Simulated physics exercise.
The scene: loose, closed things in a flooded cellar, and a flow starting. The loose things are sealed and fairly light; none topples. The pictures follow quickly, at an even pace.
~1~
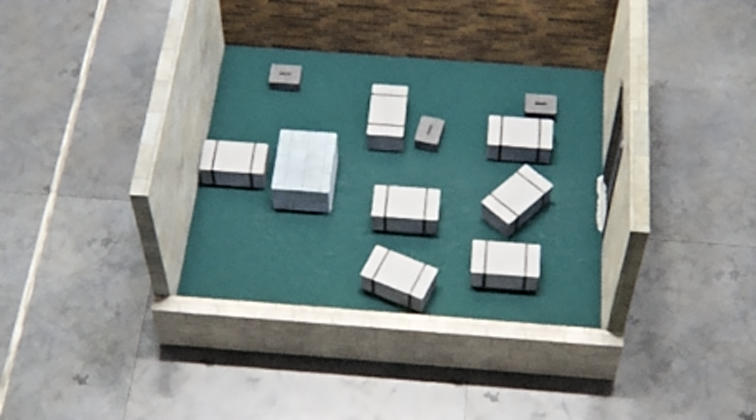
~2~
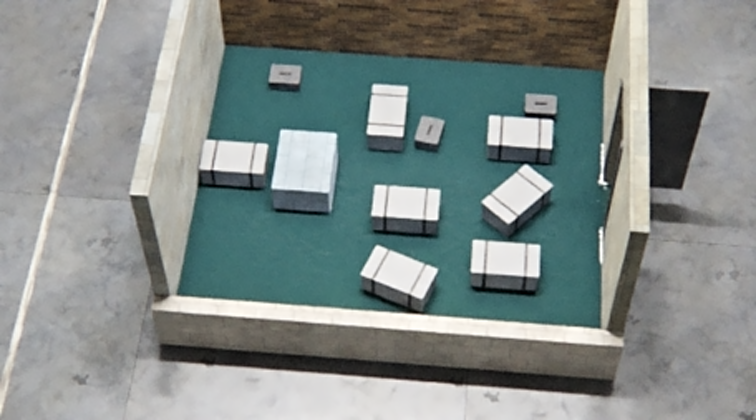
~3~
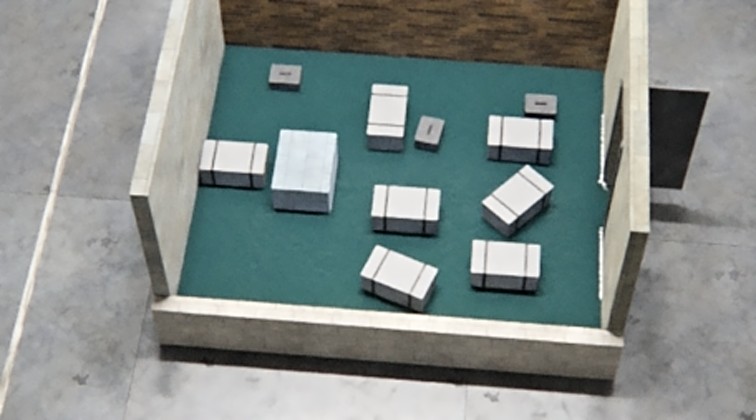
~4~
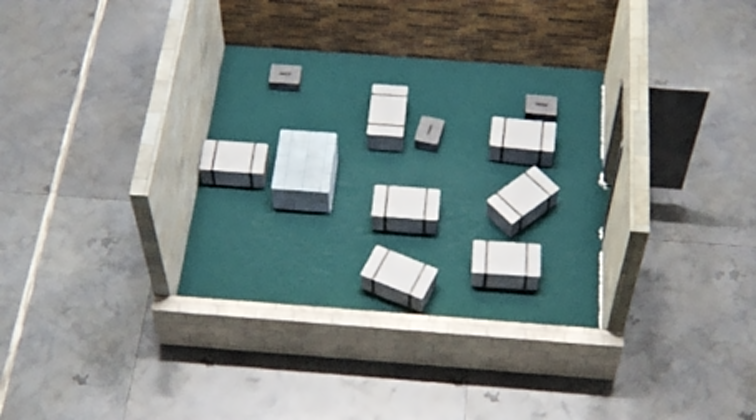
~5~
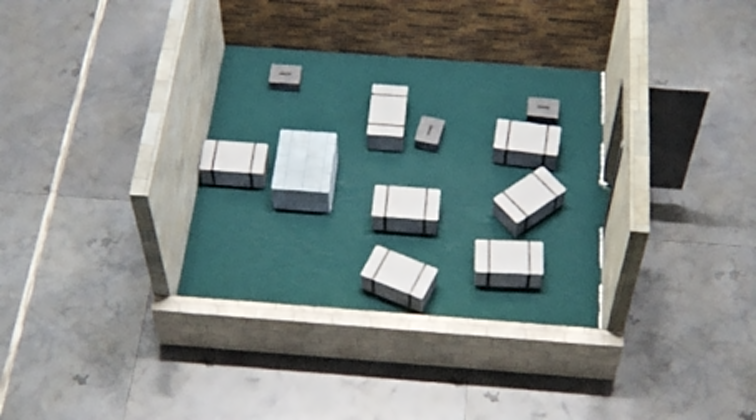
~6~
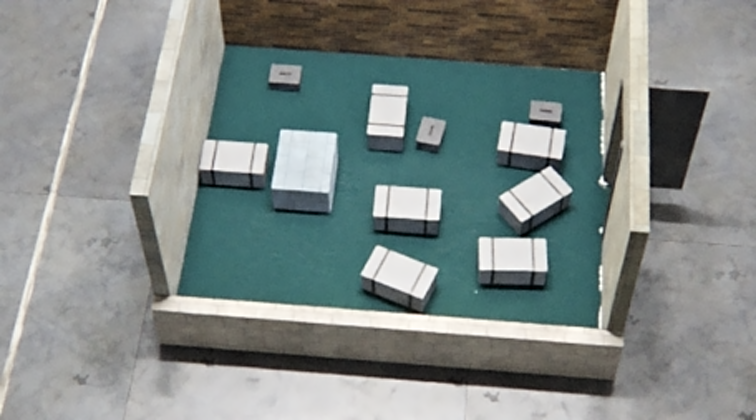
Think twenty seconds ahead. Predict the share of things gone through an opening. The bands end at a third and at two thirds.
Share: Less than a third.
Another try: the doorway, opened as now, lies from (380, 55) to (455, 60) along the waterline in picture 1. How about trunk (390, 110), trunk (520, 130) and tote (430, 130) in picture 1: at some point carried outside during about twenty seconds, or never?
In turn: Washed out, out, gone.
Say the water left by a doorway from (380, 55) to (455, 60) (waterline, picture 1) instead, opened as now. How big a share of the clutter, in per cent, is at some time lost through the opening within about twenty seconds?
Close to 60 %.
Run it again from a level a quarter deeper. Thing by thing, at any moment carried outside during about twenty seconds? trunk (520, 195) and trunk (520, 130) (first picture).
As listed: Gone, left behind.
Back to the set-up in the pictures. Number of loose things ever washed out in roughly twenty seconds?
It comes to 1.
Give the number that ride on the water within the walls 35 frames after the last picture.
The number is 8.
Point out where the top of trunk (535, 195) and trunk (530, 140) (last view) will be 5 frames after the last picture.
Around (584, 195) and (558, 151).
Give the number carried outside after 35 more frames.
The number is 1.
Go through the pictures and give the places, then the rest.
In the first picture, a trunk at (518, 194) floats; a trunk at (521, 132) floats; 0 of 10 have shifted.
In the second picture, a trunk at (518, 194) floats; a trunk at (521, 132) floats; 0 of 10 have shifted.
In the third picture, a trunk at (518, 194) floats; a trunk at (521, 132), afloat; 0 of 10 have shifted.
In the fourth picture, a trunk at (523, 195), afloat, close to its start; a trunk at (523, 134) floats, close to its start; 1 of 10 have shifted.
In the fifth picture, a trunk at (530, 194) floats, close to its start; a trunk at (527, 137), afloat, close to its start; 4 of 10 have shifted.
In the sixth picture, a trunk at (536, 194), afloat, close to its start; a trunk at (532, 140), afloat, close to its start; 4 of 10 have shifted.
A moment on, 0 of 10 are out; 10 afloat.
Next, 1 of 10 are out; 8 afloat.
Later, 1 of 10 are out; 8 afloat.
In the end, 1 of 10 are out; 8 afloat.
